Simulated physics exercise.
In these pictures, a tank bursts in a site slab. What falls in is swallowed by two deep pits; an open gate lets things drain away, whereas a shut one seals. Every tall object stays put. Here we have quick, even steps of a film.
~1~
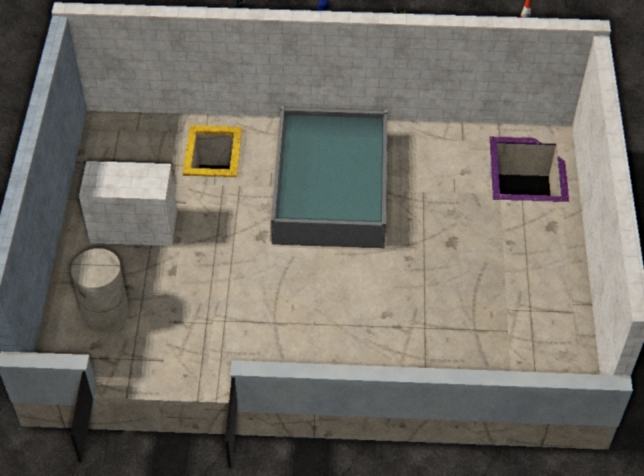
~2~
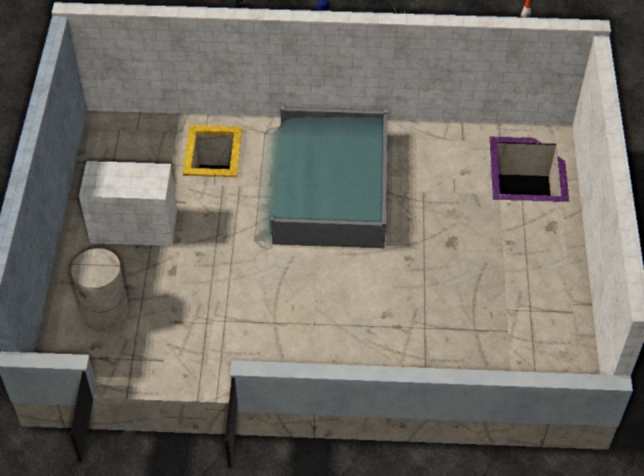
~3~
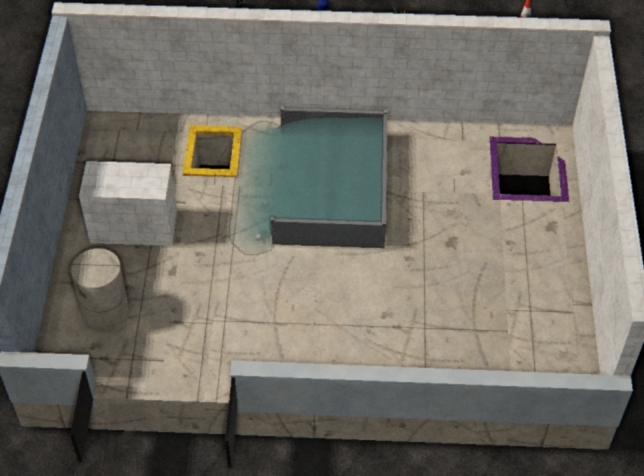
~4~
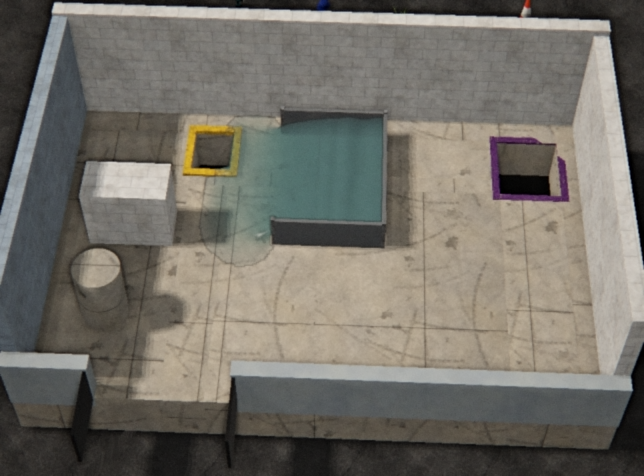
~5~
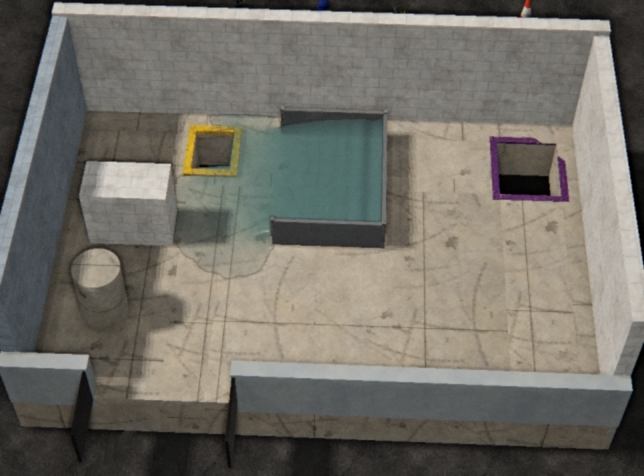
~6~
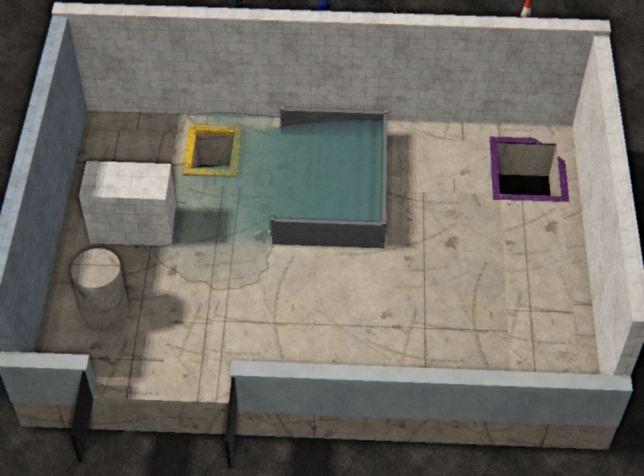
Blue-green water spilled out of the left side of an open tank and spread across the walled floor, reaching around the yellow-edged pit and toward the white block, while the purple-edged pit stayed dry.
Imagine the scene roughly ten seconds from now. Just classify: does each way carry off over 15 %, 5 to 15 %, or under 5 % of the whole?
The gate carries off over 15 %; the yellow pit carries off over 15 %; the purple pit carries off under 5 %.
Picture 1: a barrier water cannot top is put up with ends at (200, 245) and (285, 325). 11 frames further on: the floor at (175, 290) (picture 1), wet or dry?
Submerged.
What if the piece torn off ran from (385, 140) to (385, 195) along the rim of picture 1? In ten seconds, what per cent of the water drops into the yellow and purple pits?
Approximately, yellow takes 0 % and purple takes 45 %.
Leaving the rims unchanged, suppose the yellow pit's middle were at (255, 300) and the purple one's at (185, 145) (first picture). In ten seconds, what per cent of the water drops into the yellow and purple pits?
Estimated shares - yellow: 0 %; purple: 55 %.
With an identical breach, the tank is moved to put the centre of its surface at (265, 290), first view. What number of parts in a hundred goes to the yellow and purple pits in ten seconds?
Yellow 4 %, purple 0 %.
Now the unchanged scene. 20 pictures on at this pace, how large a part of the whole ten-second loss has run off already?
I'd put it at 50 per cent.
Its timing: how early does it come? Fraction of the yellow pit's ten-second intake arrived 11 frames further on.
By then roughly 60 percent of the ten-second total is in.
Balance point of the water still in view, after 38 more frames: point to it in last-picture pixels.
I'd put my finger on (185, 225).
A moment on, water covers 20 % of the floor; the gate 0 %, the yellow pit 10 %, the purple pit 0 %.
Next, water covers 30 % of the floor; the gate 0 %, the yellow pit 17 %, the purple pit 0 %.
Then, water covers 40 % of the floor; the gate 4 %, the yellow pit 21 %, the purple pit 0 %.
Later, water covers 45 % of the floor; the gate 12 %, the yellow pit 27 %, the purple pit 0 %.
In the end, water covers 55 % of the floor; the gate 21 %, the yellow pit 28 %, the purple pit 1 %.
